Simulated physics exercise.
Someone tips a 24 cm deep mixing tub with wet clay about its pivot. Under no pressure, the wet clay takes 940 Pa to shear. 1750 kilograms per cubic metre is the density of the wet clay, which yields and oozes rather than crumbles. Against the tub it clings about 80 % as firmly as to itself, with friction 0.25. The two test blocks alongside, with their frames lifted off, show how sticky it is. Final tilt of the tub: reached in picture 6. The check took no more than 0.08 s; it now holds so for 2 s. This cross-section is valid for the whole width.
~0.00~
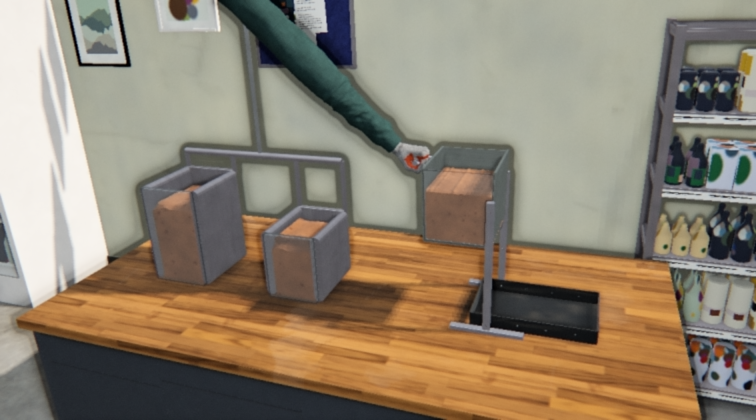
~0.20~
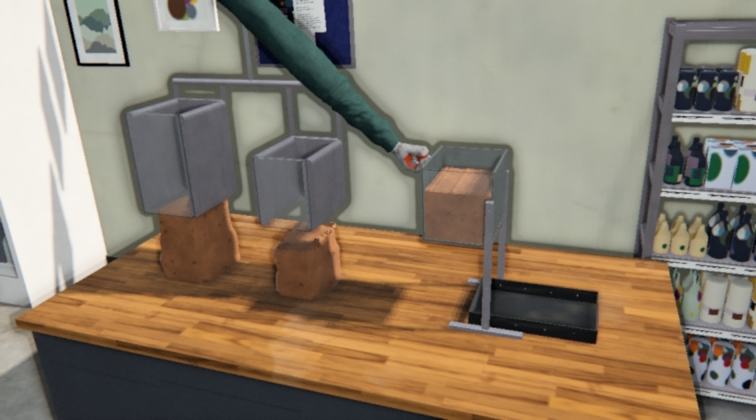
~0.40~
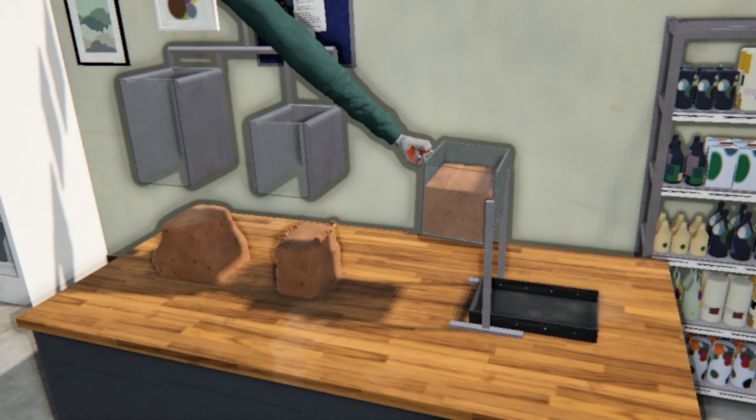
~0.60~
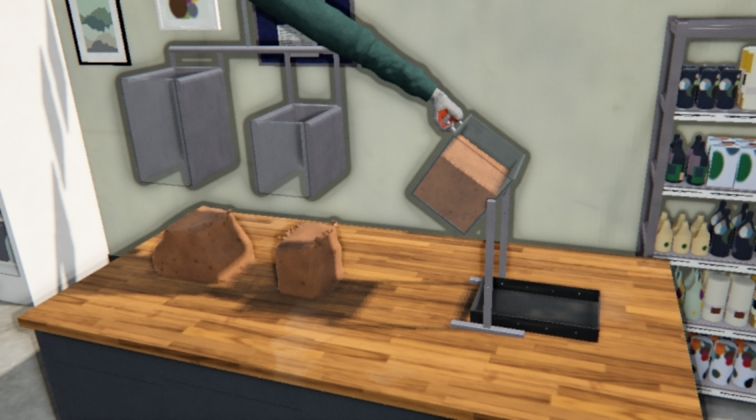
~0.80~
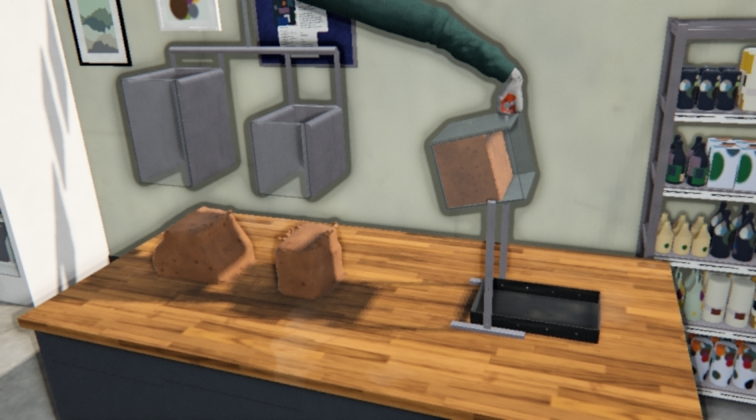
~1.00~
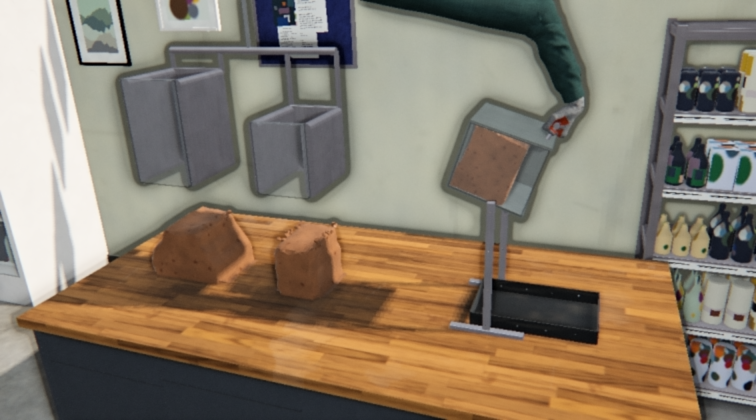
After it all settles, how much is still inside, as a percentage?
Roughly 43 % is still inside.
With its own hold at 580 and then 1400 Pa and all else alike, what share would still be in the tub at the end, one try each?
The two runs give near 35 % and near 45 % respectively.
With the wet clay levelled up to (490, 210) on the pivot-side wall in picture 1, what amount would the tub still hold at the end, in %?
I'd put it close to 55 in a hundred.
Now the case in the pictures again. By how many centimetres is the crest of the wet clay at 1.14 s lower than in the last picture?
Around 4 cm below its level in the last picture.
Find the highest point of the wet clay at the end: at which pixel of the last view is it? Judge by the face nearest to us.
Close to pixel (499, 170).
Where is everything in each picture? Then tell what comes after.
The first picture shows handle-side rim at (424, 169), tilt 0 degrees; highest point of the wet clay at (442, 192); test blocks 32 cm, 21 cm high (left to right).
The second picture shows handle-side rim at (423, 169), tilt 0 degrees; highest point of the wet clay at (441, 191); test blocks 30 cm, 21 cm high (left to right).
The third picture shows handle-side rim at (426, 163), tilt 4 degrees; highest point of the wet clay at (430, 186); test blocks 24 cm, 21 cm high (left to right).
The fourth picture shows handle-side rim at (455, 135), tilt 35 degrees; highest point of the wet clay at (445, 157); test blocks 22 cm, 21 cm high (left to right).
The fifth picture shows handle-side rim at (510, 129), tilt 76 degrees; highest point of the wet clay at (481, 137); test blocks 22 cm, 21 cm high (left to right).
The sixth picture shows handle-side rim at (550, 152), tilt 108 degrees; highest point of the wet clay at (475, 127); test blocks 22 cm, 21 cm high (left to right).
By 1.14 s, the tub is at 108 degrees and holds 100 %.
By 1.31 s, the tub is at 108 degrees and holds 71 %.
By 1.48 s, the tub is at 108 degrees and holds 43 %.
By 1.65 s, the tub is at 108 degrees and holds 43 %.
By 3.00 s, at the end, the tub is at 108 degrees and holds 43 %.
